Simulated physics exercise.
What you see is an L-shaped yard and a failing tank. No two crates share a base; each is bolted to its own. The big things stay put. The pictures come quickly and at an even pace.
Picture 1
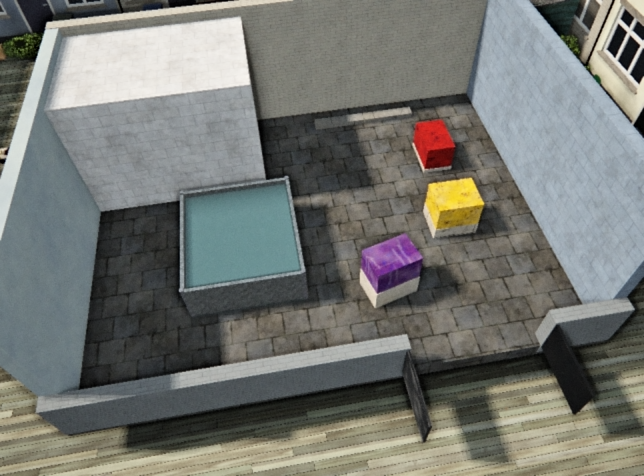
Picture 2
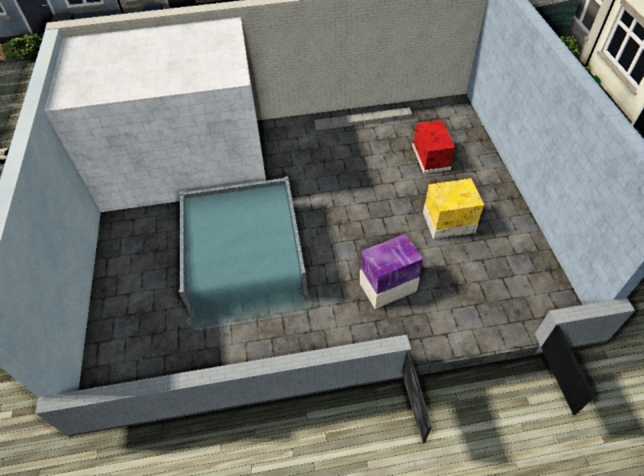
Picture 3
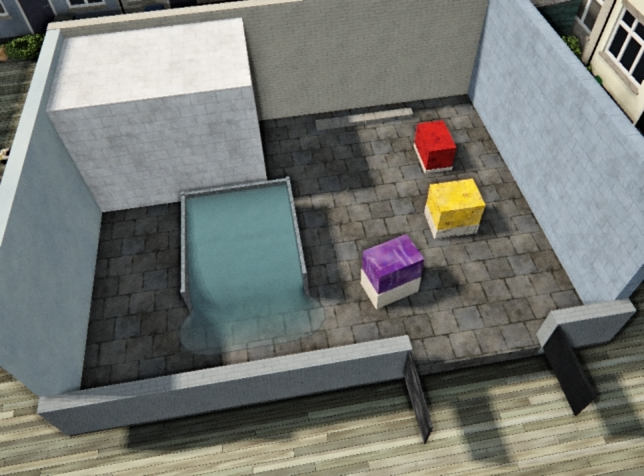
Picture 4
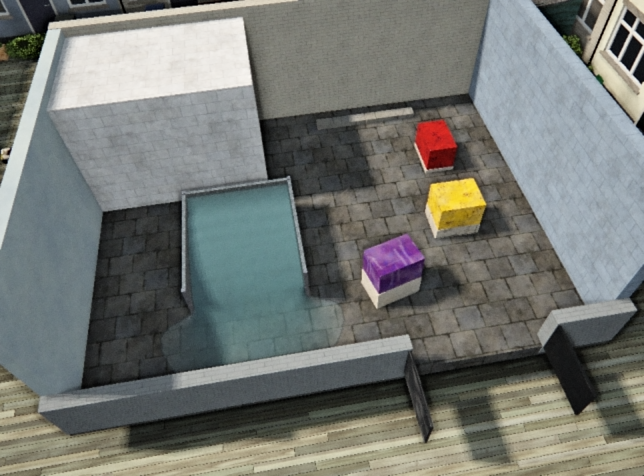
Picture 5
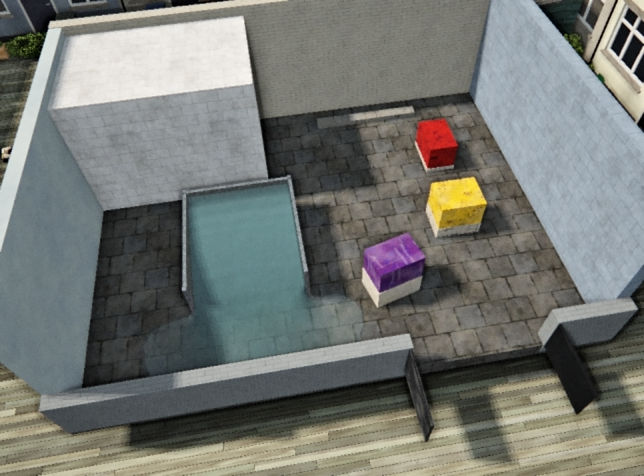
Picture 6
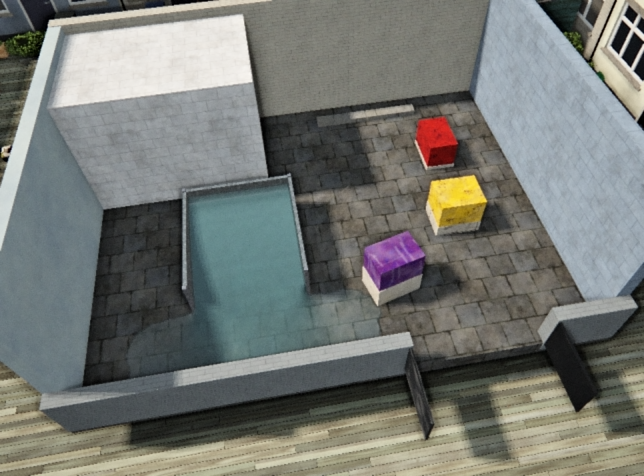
At the start, a square tank of still, blue-green water stands in a walled yard beside three crates, purple, yellow and red. Then its near side is gone and water pours out onto the paving, spreading toward the low front wall and thinning out along it, while the crates stay put.
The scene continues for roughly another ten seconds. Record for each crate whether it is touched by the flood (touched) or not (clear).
One by one: Red crate: Too low, purple crate: High enough, yellow crate: High enough.
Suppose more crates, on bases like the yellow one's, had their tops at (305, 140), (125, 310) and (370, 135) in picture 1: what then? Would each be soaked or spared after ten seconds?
Stays clear, then is reached, then stays clear.
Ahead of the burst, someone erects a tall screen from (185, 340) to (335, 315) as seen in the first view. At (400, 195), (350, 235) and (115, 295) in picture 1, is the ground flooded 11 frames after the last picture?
Outcome by spot, in order - watered, watered, watered.
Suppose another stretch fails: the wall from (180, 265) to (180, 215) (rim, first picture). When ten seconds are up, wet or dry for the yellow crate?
One by one: Yellow crate escapes it.
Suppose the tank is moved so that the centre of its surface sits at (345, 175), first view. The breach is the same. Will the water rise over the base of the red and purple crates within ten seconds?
Note: Red crate is left alone, purple crate is hit.
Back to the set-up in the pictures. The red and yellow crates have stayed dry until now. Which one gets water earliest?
Answer: The yellow crate.
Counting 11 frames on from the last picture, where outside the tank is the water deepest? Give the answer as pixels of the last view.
Deepest point: About (92, 406).
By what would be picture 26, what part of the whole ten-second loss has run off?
About 25 %.
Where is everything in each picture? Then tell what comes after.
The water tank at (239, 233) is whole and still, in the first frame.
The front is at (192, 322), out from the gap at (248, 299), in the second frame.
Water pours out at (249, 299) and has run to (186, 342), in the third frame.
The front is at (176, 363), out from the gap at (250, 299), in the fourth frame.
The front is at a hidden place, out from the gap at (251, 299), in the fifth frame.
The front is at a hidden place, out from the gap at (251, 298), in the sixth frame.
A moment on, water covers 15 % of the floor; the red crate not reached, the purple crate water round its plinth, the yellow crate not reached.
Next, water covers 30 % of the floor; the red crate not reached, the purple crate water round its plinth, the yellow crate not reached.
Then, water covers 55 % of the floor; the red crate not reached, the purple crate water round its plinth, the yellow crate water round its plinth.
Later, water covers 80 % of the floor; the red crate water round its plinth, the purple crate water round its plinth, the yellow crate water round its plinth.
In the end, water covers 95 % of the floor; the red crate was topped, the purple crate stayed above the water, the yellow crate stayed above the water.
